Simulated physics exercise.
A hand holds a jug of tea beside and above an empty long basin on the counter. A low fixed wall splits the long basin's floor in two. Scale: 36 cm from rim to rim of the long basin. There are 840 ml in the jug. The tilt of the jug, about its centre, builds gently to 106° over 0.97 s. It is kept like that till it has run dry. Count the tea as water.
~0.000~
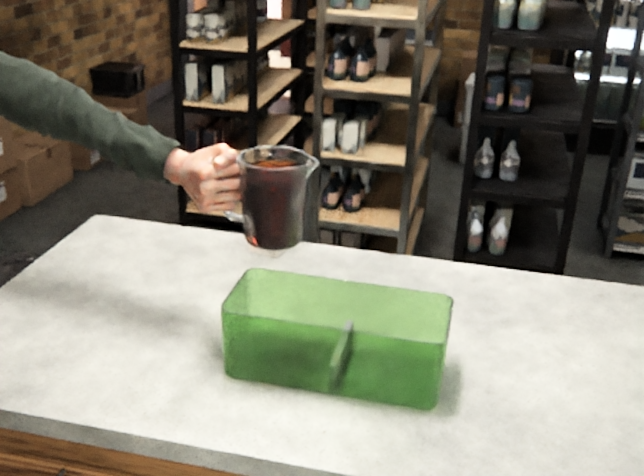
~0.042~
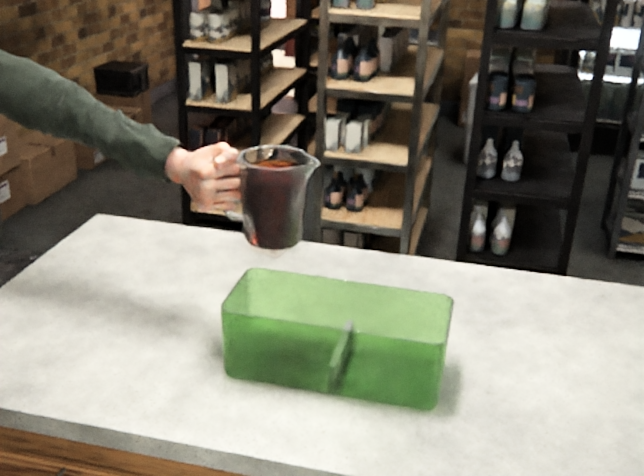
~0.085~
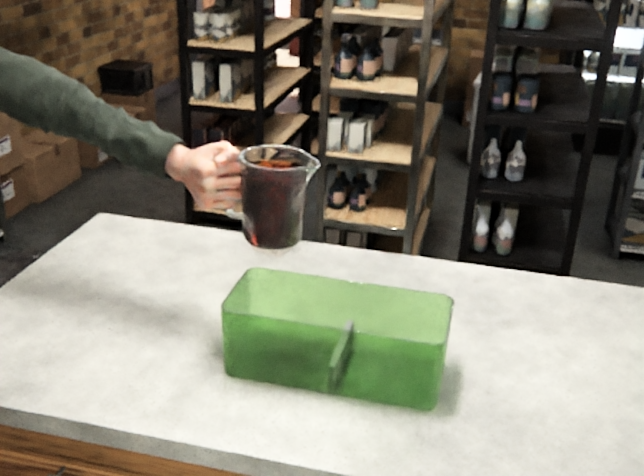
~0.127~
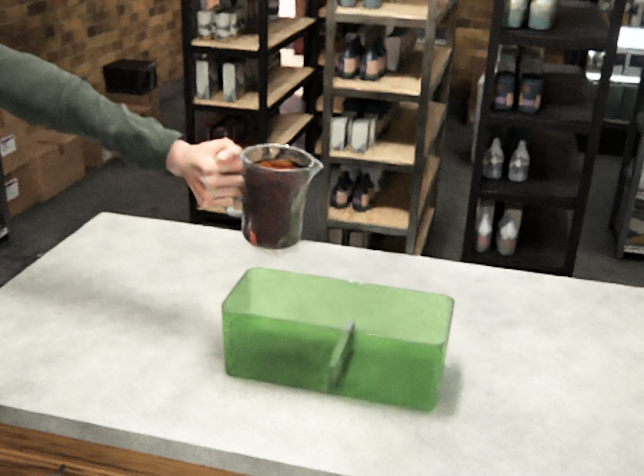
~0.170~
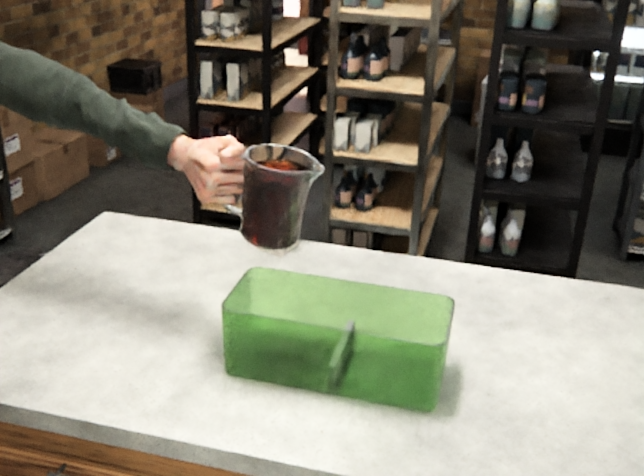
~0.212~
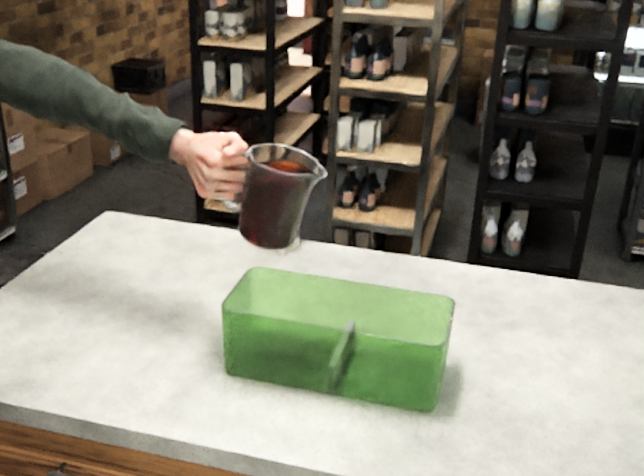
A hand held a clear jug of dark tea above a long, green, see-through basin with a low divider on a pale counter, then slowly tilted the jug slightly to the right.
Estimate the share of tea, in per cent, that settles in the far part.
About 94 per cent.
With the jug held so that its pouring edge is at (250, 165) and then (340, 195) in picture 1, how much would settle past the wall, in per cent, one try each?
First 5, then 95 per cent.
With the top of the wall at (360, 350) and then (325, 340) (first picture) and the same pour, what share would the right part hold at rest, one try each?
In turn about 65 and 95 per cent.
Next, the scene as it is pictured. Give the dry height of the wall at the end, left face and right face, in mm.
Some 50 mm on the left and 20 mm on the right.
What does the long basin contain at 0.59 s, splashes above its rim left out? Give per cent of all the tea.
Near 2 in a hundred.
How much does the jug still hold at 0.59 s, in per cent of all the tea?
Some 80 per cent.
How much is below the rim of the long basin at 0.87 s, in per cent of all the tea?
Some 48 per cent.
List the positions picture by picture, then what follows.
In the first frame, it leans 0°; its right rim is at (319, 164); the tea meets the walls at (244, 166) and (308, 173); the long basin's rim runs from (234, 288) to (450, 320); the wall's top is at (342, 343).
In the second frame, it leans 0°; its right rim is at (319, 164); the tea meets the walls at (244, 165) and (308, 173).
In the third frame, it leans 2°; its right rim is at (320, 165); the tea meets the walls at (246, 165) and (309, 174).
In the fourth frame, it leans 4°; its right rim is at (322, 167); the tea meets the walls at (247, 164) and (311, 175).
In the fifth frame, it leans 8°; its right rim is at (325, 170); the tea meets the walls at (250, 165) and (313, 176).
In the sixth frame, it leans 12°; its right rim is at (327, 175); the tea meets the walls at (251, 166) and (317, 177).
After 0.59 s the tilt is 71° and 81 per cent is still to pour, 0 is left of the wall and 2 right of it.
After 0.87 s the tilt is 103° and 28 per cent is still to pour, 1 is left of the wall and 47 right of it.
After 1.16 s the tilt is 106° and 2 per cent is still to pour, 4 is left of the wall and 89 right of it.
After 1.47 s the tilt is 106° and 0 per cent is still to pour, 4 is left of the wall and 94 right of it.
In the end 5 per cent lies left of the wall, 94 right of it and 1 outside.
